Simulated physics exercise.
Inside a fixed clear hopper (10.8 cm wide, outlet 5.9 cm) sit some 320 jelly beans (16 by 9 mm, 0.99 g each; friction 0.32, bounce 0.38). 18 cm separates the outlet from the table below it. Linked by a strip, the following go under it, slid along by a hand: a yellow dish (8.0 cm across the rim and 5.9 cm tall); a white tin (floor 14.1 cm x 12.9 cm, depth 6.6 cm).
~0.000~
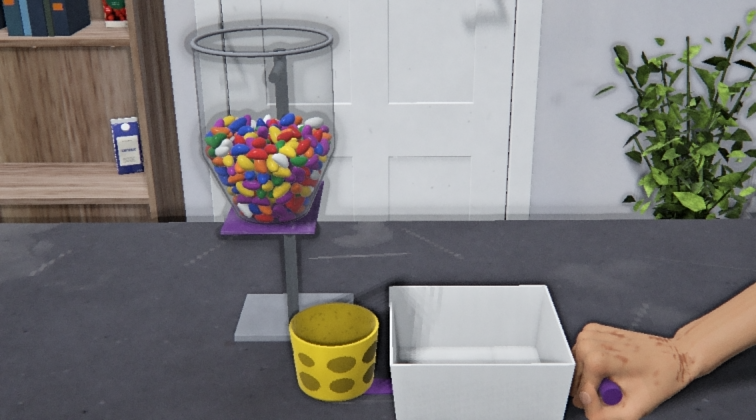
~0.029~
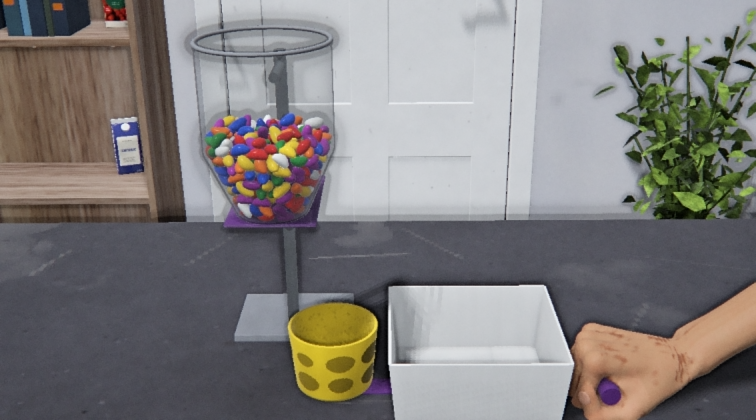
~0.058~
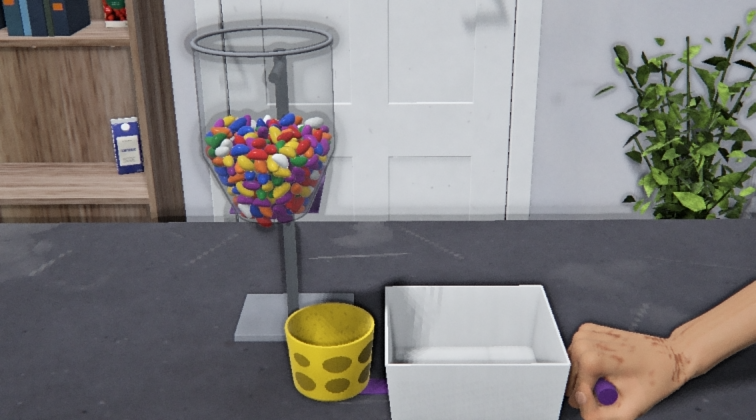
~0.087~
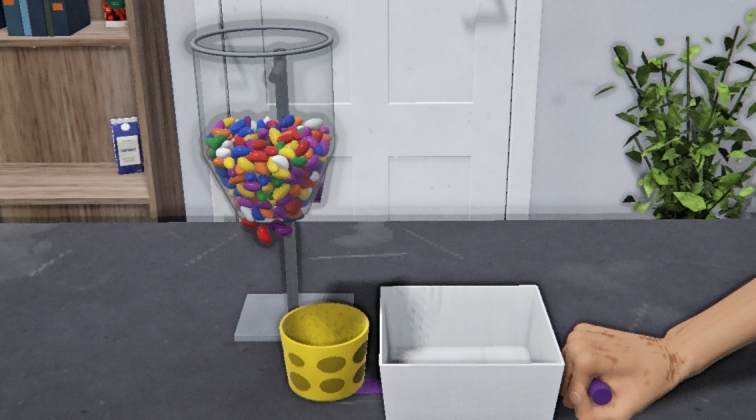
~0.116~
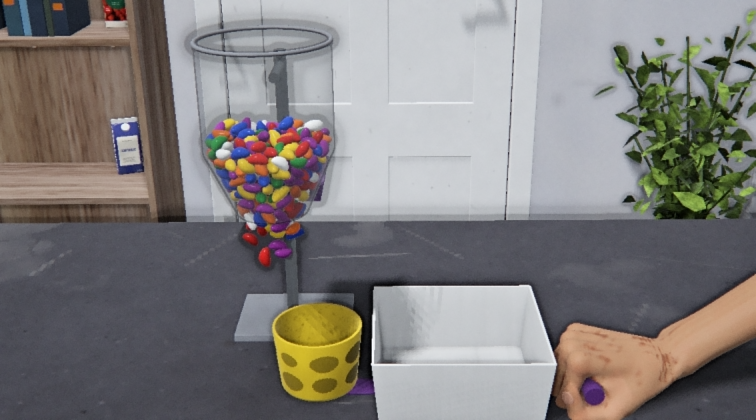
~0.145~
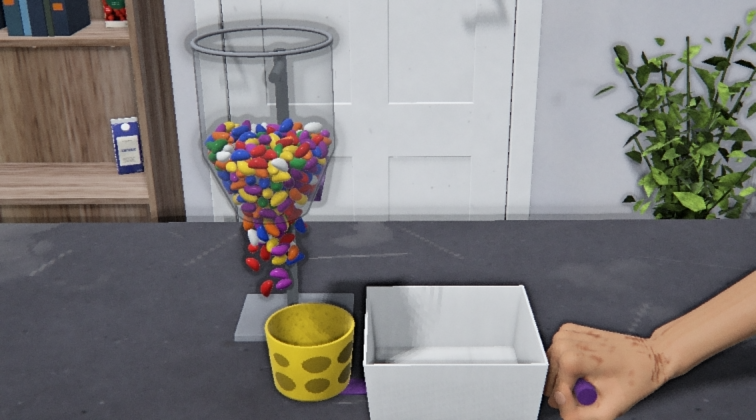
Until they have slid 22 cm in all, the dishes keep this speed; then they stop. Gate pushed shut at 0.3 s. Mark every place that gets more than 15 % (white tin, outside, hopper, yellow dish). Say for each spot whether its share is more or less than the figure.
Compared with the figure: White tin less, outside less, hopper more, yellow dish more.
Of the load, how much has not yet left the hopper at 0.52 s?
Around 55 percent of the load.
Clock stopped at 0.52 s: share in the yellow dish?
About 35 % so far.
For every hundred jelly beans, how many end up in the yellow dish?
I'd put it close to 35 per cent.
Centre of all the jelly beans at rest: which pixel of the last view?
Their centre ends up around (243, 200) in the last view.
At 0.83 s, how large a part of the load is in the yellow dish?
Near 35 per cent so far.
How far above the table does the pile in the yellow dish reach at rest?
I'd say close to 5.5 cm.
After 0.52 s, outside 5 %, hopper 55 %, yellow dish 35 %; middle of all pieces on or above the table near (250, 267).
After 0.83 s, outside 5 %, hopper 55 %, yellow dish 35 %; middle of all pieces on or above the table near (215, 267).
Then, at 1.11 s, outside 5 %, hopper 55 %, yellow dish 35 %; middle of all pieces on or above the table near (198, 266).
After 1.38 s, outside 5 %, hopper 55 %, yellow dish 35 %; middle of all pieces on or above the table near (198, 266).
By 1.6 s all is still; white tin 0 %, outside 5 %, hopper 55 %, yellow dish 35 %.
